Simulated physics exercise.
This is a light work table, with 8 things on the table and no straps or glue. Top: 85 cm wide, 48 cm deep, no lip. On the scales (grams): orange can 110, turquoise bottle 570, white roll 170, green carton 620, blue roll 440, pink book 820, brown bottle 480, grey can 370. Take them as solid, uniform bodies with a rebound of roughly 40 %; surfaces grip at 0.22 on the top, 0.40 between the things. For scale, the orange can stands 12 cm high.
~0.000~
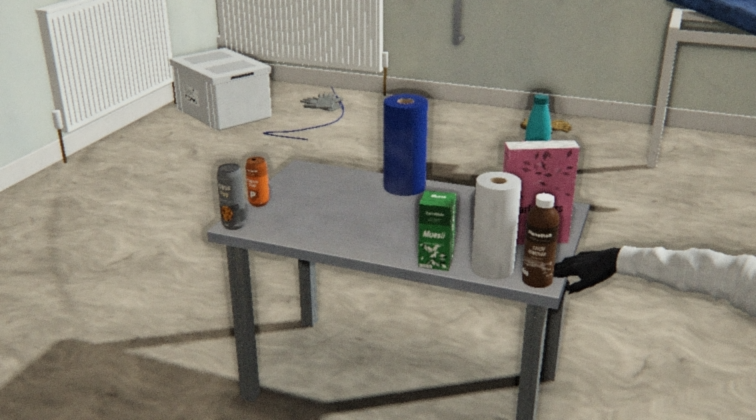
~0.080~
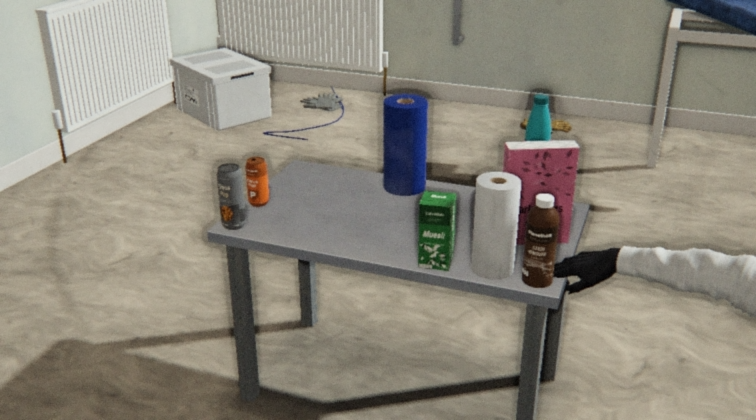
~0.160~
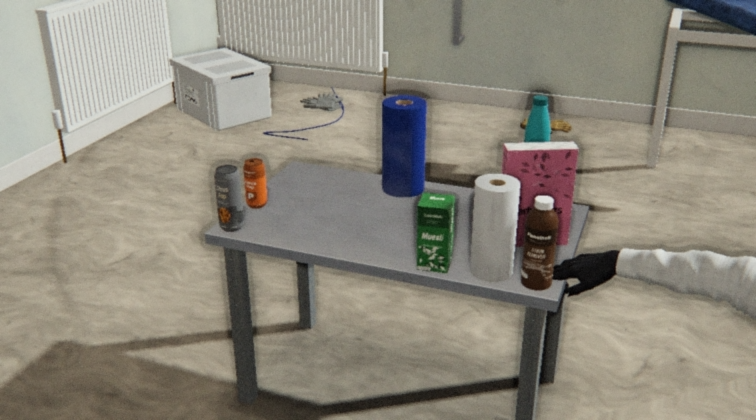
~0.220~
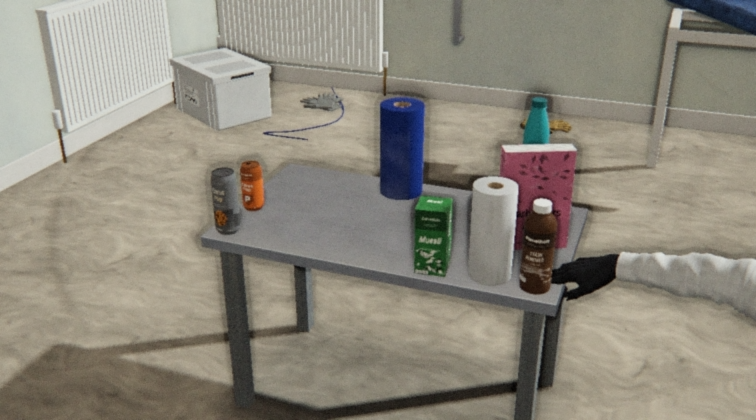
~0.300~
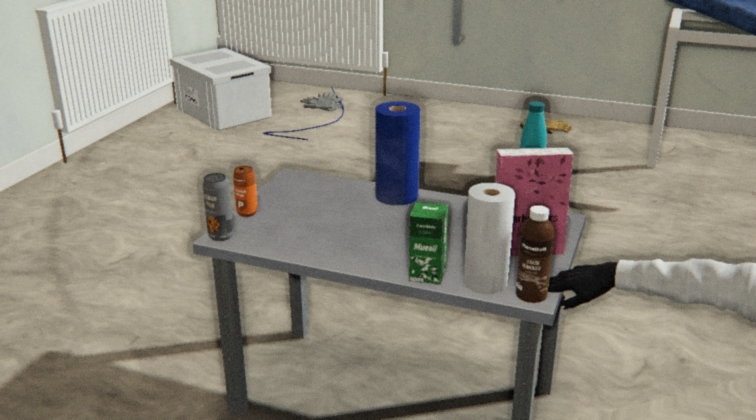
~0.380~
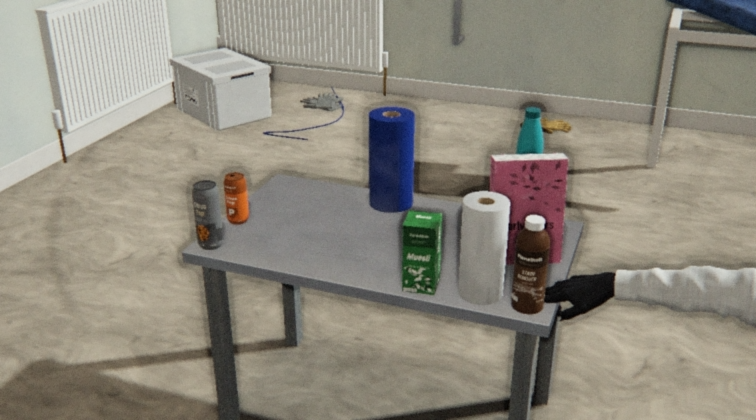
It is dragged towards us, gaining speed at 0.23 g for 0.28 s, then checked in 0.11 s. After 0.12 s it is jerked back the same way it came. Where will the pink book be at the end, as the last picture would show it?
Resting place of the pink book: (546, 267).
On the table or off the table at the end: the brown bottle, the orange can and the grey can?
The brown bottle finishes off the table; the orange can ends on the table; the grey can finishes off the table.
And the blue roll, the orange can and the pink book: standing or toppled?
The blue roll keeps standing; the orange can stays upright; the pink book falls over.
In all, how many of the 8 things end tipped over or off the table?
5 of them.
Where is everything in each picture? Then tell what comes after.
In the first picture, pink book (537, 194); orange can (257, 182).
In the second picture, white roll (496, 226); green carton (437, 231).
In the third picture, table shifted 1 cm; blue roll (404, 147); brown bottle (540, 242).
In the fourth picture, table shifted 3 cm; grey can (225, 202); orange can (252, 186).
In the fifth picture, table shifted 6 cm; pink book (531, 203) 4° off upright.
In the sixth picture, table shifted 11 cm; pink book (526, 210) 7° off upright; green carton (422, 253).
After 0.88 s, table shifted 2 cm; white roll, green carton, brown bottle and grey can now off the table; pink book on its side near (542, 273); blue roll moved 8 cm.
After 1.18 s, pink book on its side near (546, 267); blue roll moved 4 cm; orange can moved 4 cm.
In the end (1.6 s), off the table, white roll, green carton, brown bottle and grey can; toppled on the table, pink book; the other 3 under 5 cm from the start. At the end, from the last picture's camera, pink book near (546, 267).
